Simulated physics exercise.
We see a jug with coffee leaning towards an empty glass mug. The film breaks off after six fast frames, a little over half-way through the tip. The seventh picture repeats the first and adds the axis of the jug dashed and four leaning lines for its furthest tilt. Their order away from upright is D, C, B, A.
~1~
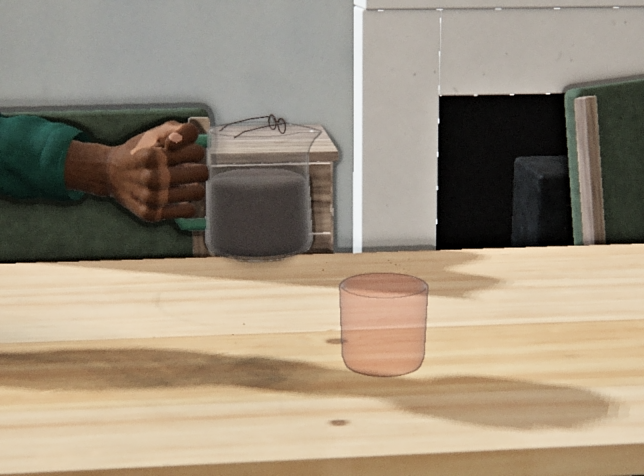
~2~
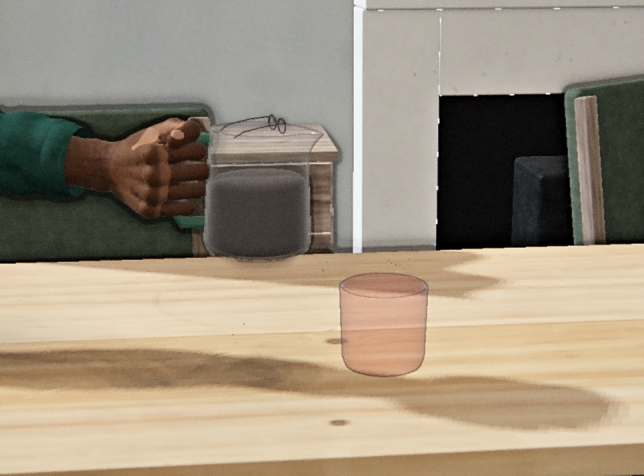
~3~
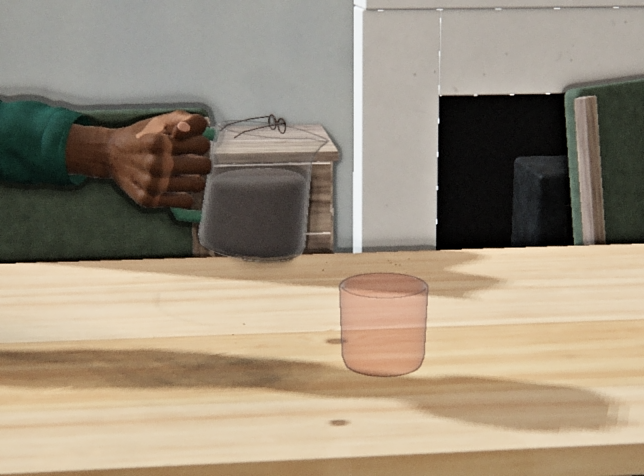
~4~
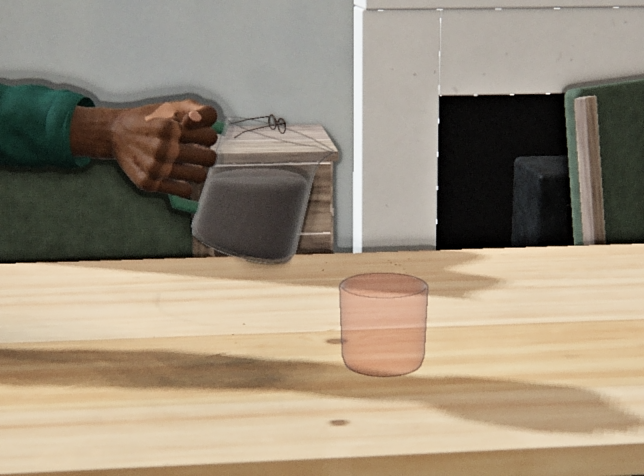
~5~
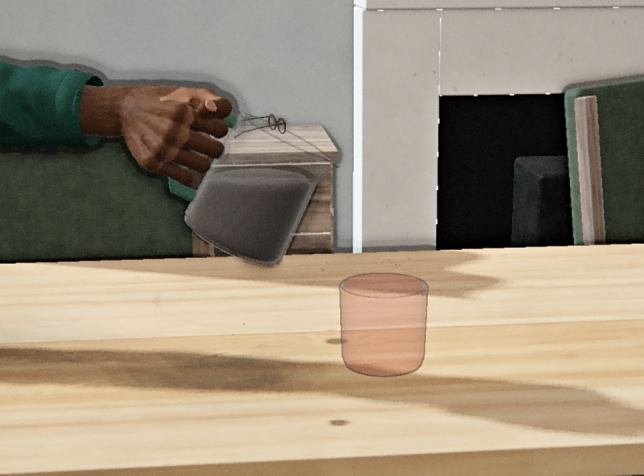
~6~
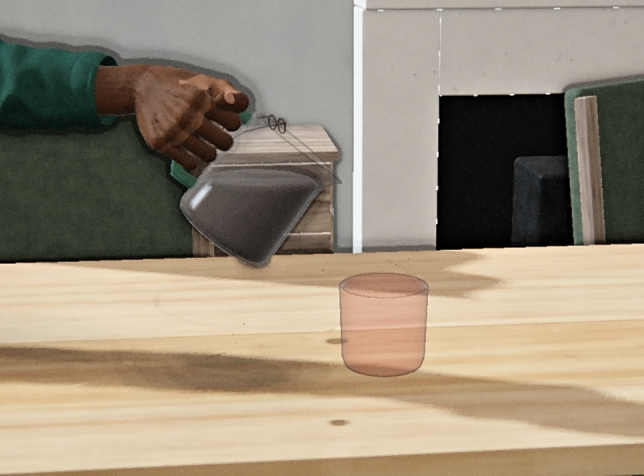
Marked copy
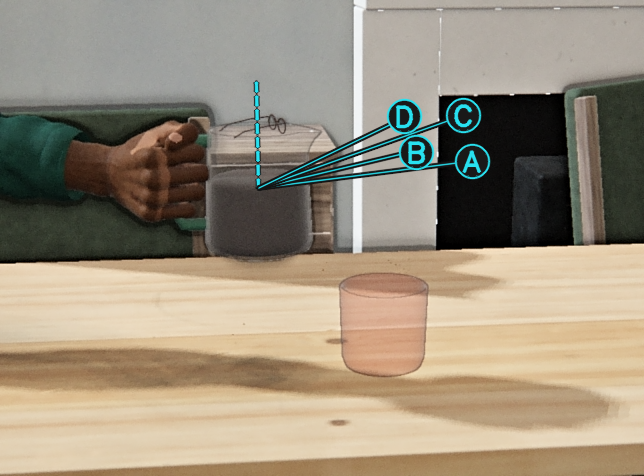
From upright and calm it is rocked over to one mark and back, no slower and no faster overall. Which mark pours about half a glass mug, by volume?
The best line is C.
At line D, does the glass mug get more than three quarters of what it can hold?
No, less.
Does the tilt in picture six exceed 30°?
Yes.
On the marked copy, A at (455, 163); B at (399, 154); C at (447, 121); D at (389, 124).
Choosing A, the glass mug ends with about 76 % of what it can hold; 6 % of the coffee is spilt.
Choosing B, the glass mug ends with about 67 % of what it can hold.
Choosing C, the glass mug ends with about 52 % of what it can hold.
Choosing D, the glass mug ends with about 36 % of what it can hold.
